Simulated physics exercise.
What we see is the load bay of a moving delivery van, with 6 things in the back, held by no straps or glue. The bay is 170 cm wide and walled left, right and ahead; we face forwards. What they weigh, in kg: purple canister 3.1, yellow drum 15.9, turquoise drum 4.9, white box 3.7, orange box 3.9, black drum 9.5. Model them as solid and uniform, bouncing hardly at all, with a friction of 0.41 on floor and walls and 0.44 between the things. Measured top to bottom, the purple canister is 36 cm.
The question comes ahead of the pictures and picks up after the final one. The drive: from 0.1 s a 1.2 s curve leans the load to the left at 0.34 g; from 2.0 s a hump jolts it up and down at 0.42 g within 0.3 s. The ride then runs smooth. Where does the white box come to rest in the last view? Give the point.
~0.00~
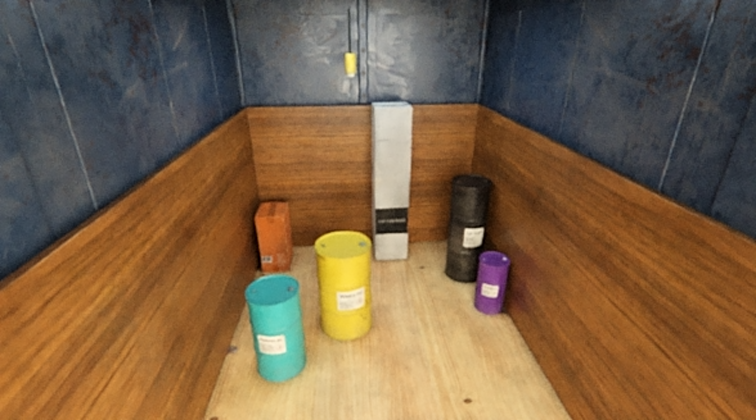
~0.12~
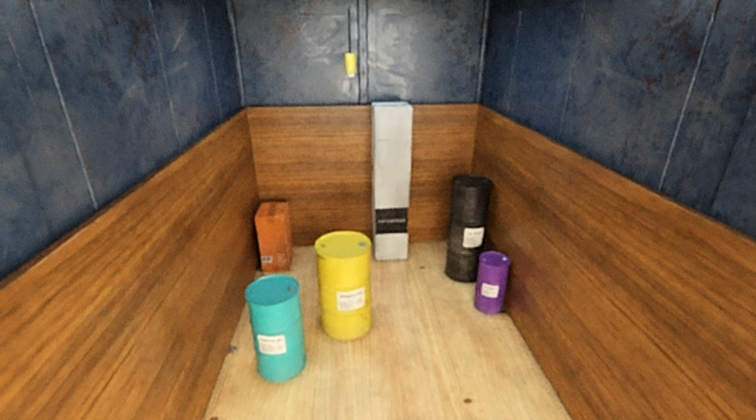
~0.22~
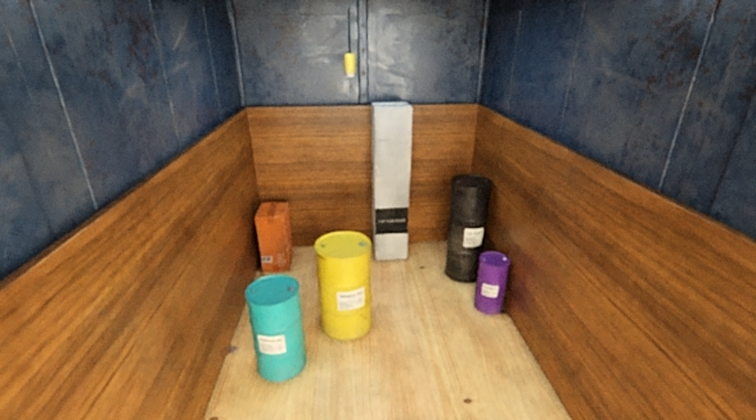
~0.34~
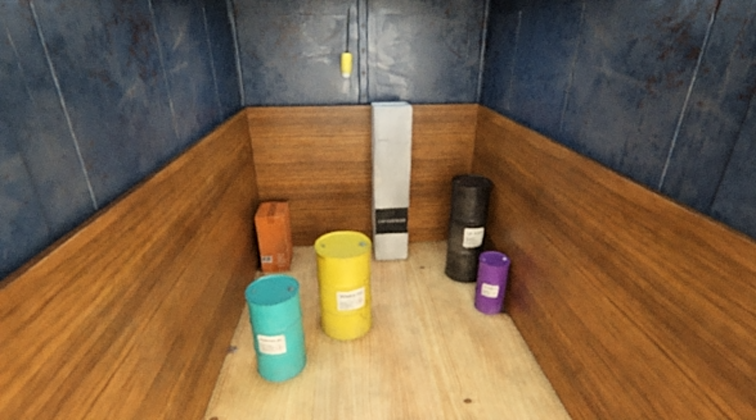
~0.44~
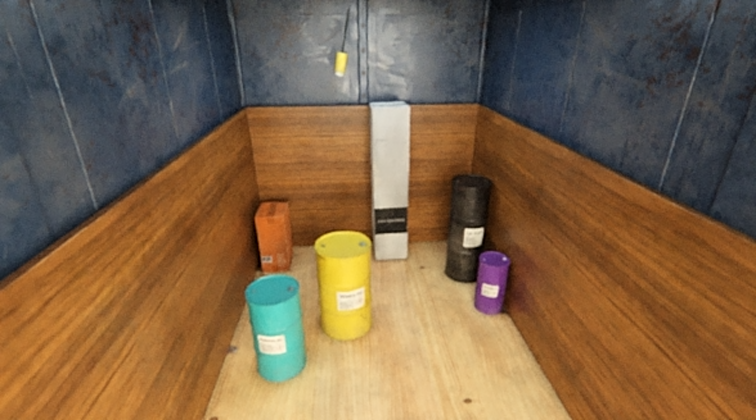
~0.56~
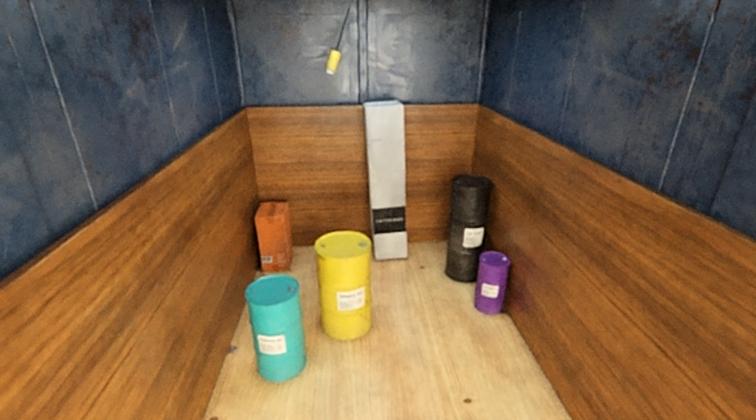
It comes to rest at about (334, 210).
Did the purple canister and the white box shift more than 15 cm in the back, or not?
First the purple canister: It stays in position; then the white box: It departs its position.
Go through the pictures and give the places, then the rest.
No push; white box (390, 184); purple canister (491, 283), in the first frame.
No push; turquoise drum (278, 328); orange box (275, 236), in the second frame.
Push 0.16 g left; black drum (467, 229); purple canister (491, 283), in the third frame.
Push 0.33 g left; yellow drum (345, 285); turquoise drum (278, 328), in the fourth frame.
Push 0.34 g left; orange box (275, 236); black drum (467, 229), in the fifth frame.
Push 0.34 g left; white box (386, 184) 3 cm from its spot; purple canister (491, 283), in the sixth frame.
By 0.86 s, push 0.34 g left; white box tilted 18° near (366, 184).
By 1.06 s, push 0.33 g left; white box tilted 42° near (334, 194).
When it is over (2.9 s), lying over in the back, white box; the other 5 within 15 cm of the start. In the last view, white box near (334, 210).
